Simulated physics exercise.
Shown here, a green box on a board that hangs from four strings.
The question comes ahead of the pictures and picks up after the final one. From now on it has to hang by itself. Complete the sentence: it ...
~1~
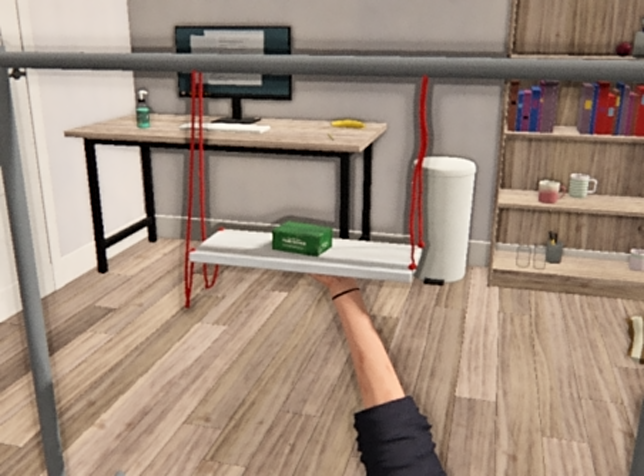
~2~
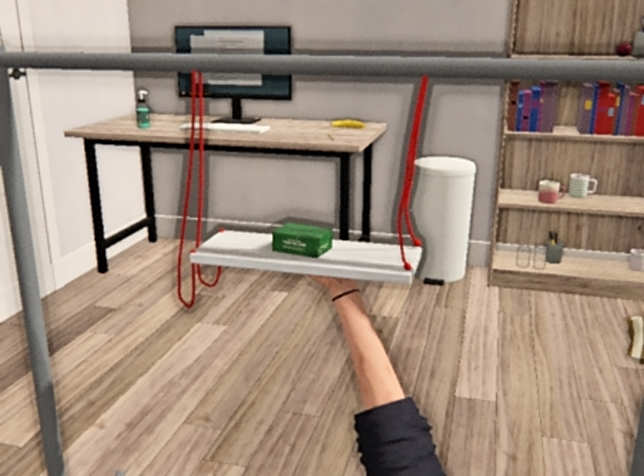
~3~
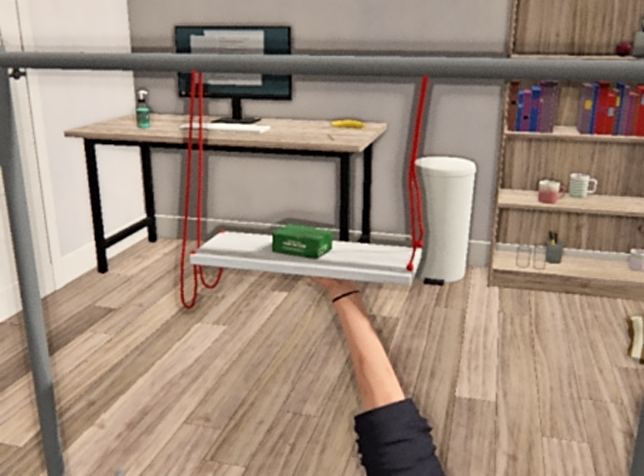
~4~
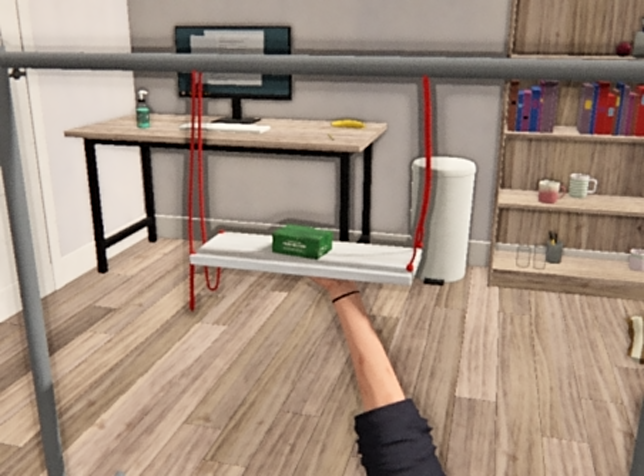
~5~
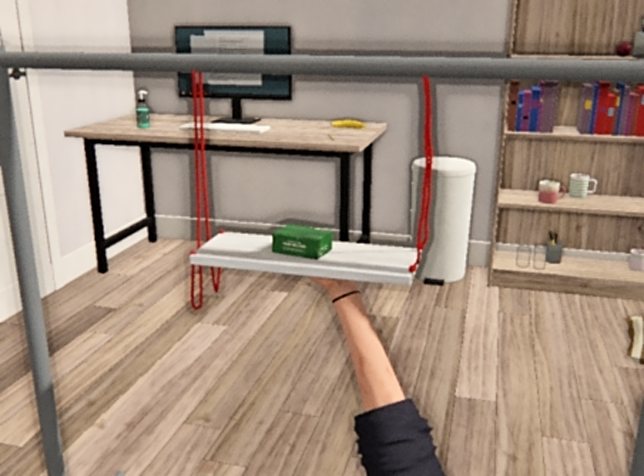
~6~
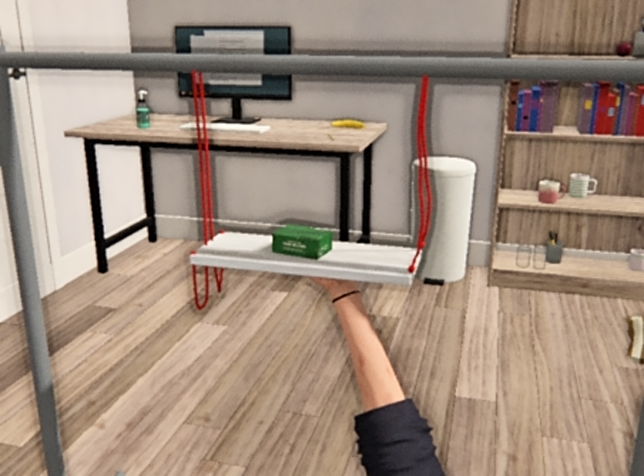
It leaves to the left.
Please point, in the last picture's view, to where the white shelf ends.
When things settle, its middle is close to (332, 317).
Then, 0.62 s past the final frame, board tipped 29° down to the left; box falling near (130, 375).
Then, 1.24 s past the final frame, board tipped 37° down to the left; box on the floor.
When it is over, board tipped 39° down to the left; box on the floor. The green box slides off to the left.
